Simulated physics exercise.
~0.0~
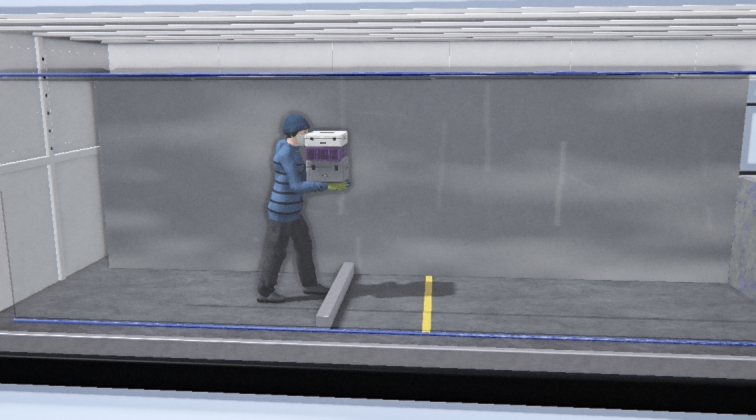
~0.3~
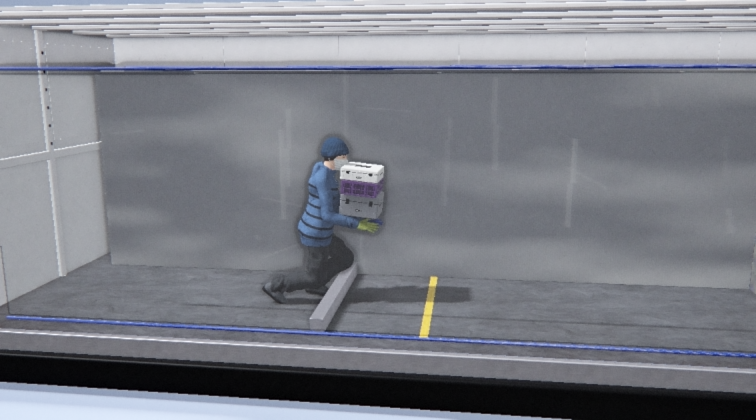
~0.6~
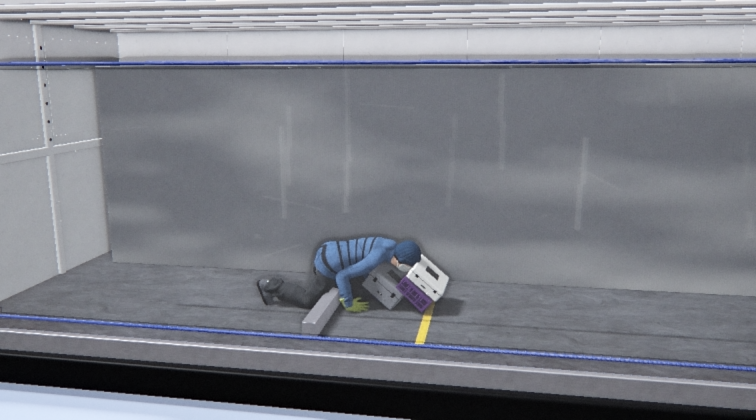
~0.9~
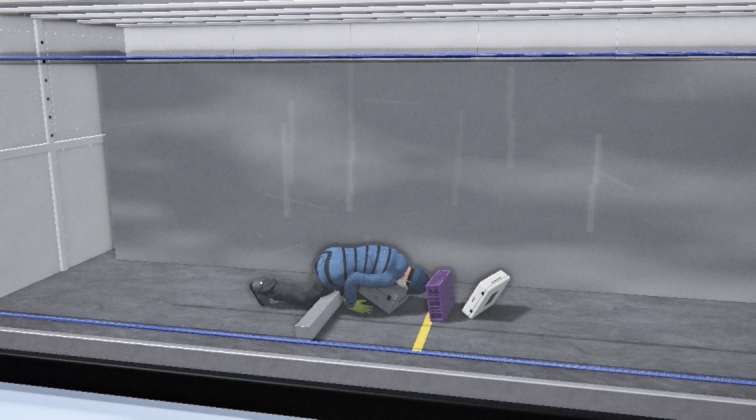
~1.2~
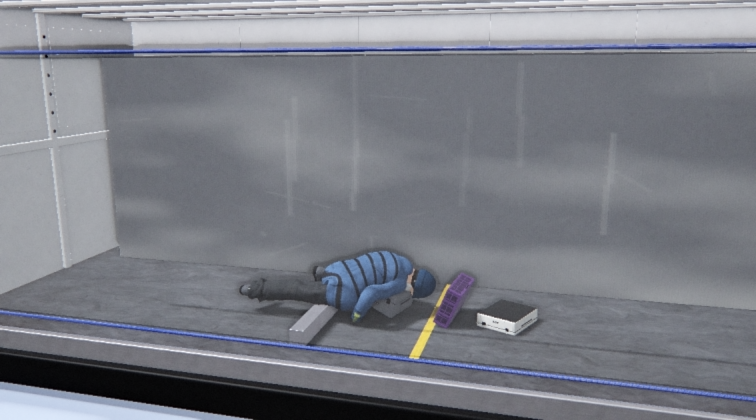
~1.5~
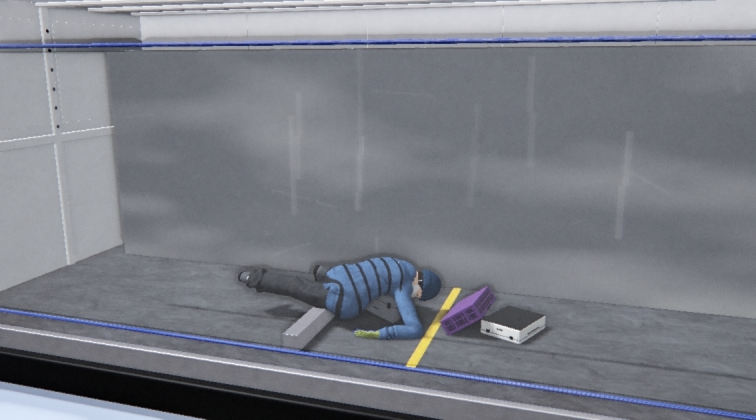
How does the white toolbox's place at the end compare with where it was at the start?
At the start it is on top of the stack in the person's arms, left of the yellow line. At the end it lies on the floor to the right of the line, beyond the purple crate.
